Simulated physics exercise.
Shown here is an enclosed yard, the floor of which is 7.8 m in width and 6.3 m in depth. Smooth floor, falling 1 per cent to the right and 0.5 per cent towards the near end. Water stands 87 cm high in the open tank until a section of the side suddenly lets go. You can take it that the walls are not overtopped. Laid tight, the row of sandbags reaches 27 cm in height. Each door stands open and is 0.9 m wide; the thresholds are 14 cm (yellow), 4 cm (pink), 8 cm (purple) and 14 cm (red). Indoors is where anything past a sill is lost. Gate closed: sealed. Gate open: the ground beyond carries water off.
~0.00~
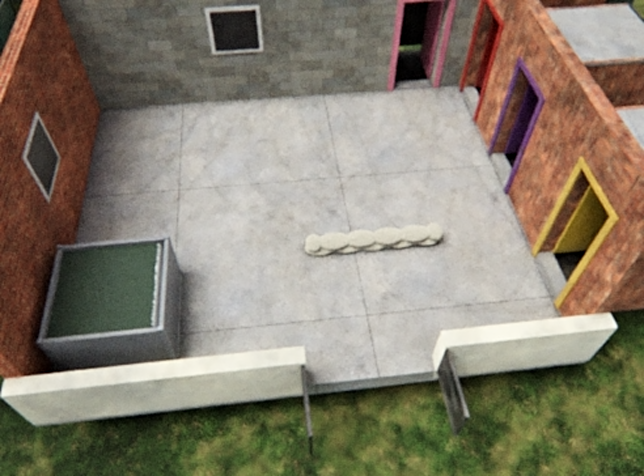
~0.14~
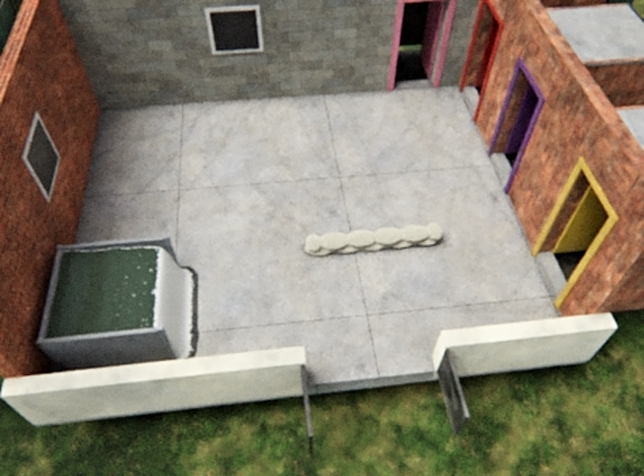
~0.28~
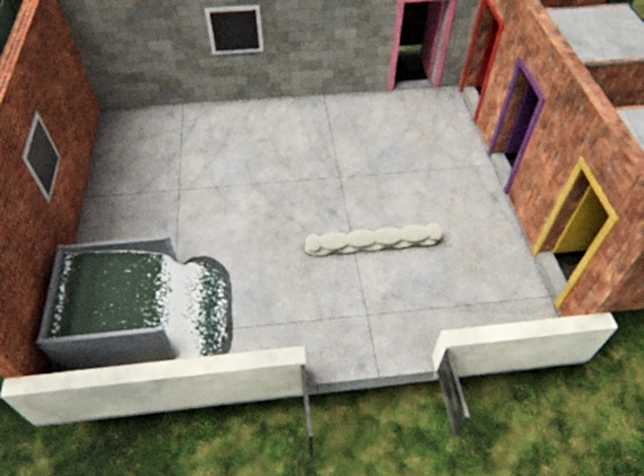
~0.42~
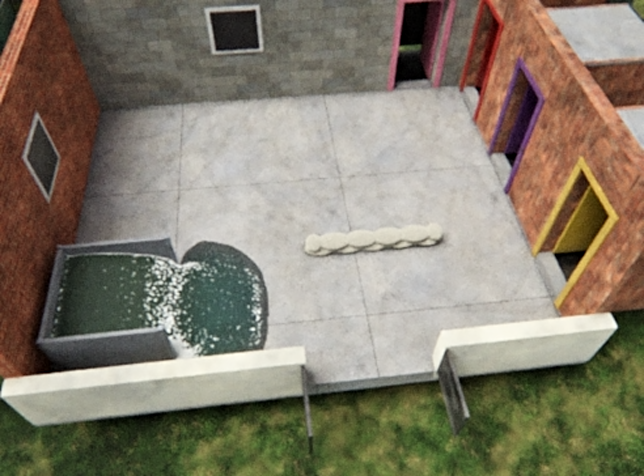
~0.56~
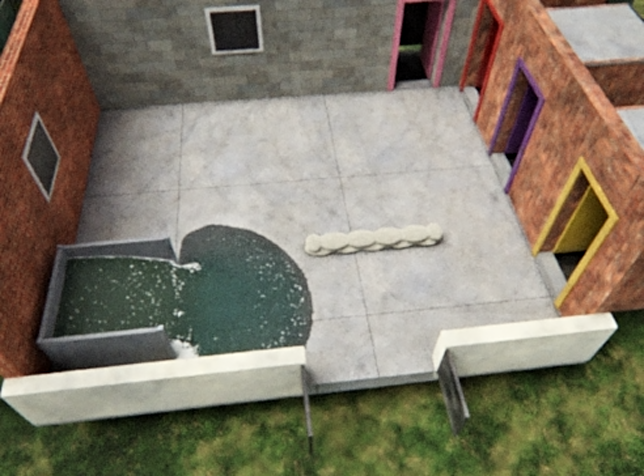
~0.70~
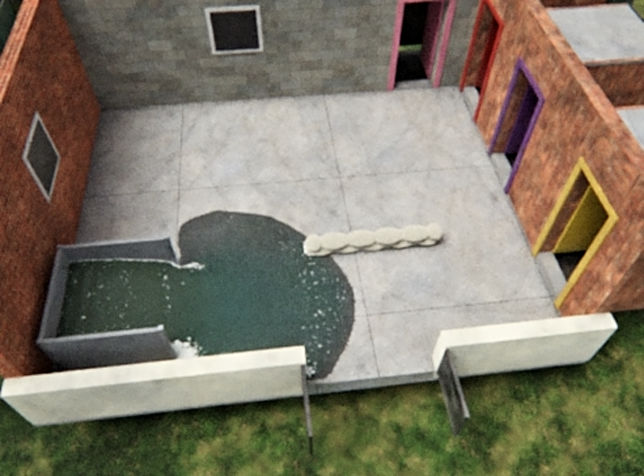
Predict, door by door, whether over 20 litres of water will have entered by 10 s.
Yellow door: Limit broken; pink door: Limit broken; purple door: Limit unbroken; red door: Limit unbroken.
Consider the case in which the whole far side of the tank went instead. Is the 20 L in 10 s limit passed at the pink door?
Then: Pink beyond it.
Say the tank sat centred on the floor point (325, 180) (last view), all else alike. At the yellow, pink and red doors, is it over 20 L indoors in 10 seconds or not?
At the yellow door the limit is not exceeded, at the pink door surpassed, at the red door surpassed.
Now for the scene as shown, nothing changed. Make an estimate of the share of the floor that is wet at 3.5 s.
Wet share: Near 60 percent.
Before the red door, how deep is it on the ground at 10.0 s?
7.5 cm.
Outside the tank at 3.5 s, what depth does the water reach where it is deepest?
Roughly 25 cm.
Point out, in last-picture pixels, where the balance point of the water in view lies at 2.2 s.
The water's centre is around (316, 288).
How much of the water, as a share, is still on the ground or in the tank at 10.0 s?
Close to 68 in a hundred remains.
After 1.4 s water covers 35 % of the floor and is deepest (26 cm) near (192, 316); yellow door not reached, pink door not reached, purple door not reached, red door not reached.
After 2.2 s water covers 45 % of the floor and is deepest (40 cm) near (557, 331); yellow door 33 cm at the sill, 27 L in, pink door not reached, purple door not reached, red door not reached.
After 3.5 s water covers 60 % of the floor and is deepest (25 cm) near (553, 321); yellow door 26 cm at the sill, 155 L in, pink door 7 cm at the sill, 0 L in, purple door 5 cm at the sill, 0 L in, red door 9 cm at the sill, 0 L in.
After 6.0 s water covers 55 % of the floor and is deepest (14 cm) near (456, 96); yellow door 10 cm at the sill, 189 L in, pink door 12 cm at the sill, 38 L in, purple door 6 cm at the sill, 0 L in, red door 14 cm at the sill, 1 L in.
After 10.0 s water covers 75 % of the floor and is deepest (8 cm) near (539, 344); yellow door 7 cm at the sill, 190 L in, pink door 6 cm at the sill, 103 L in, purple door 5 cm at the sill, 0 L in, red door 7 cm at the sill, 2 L in.
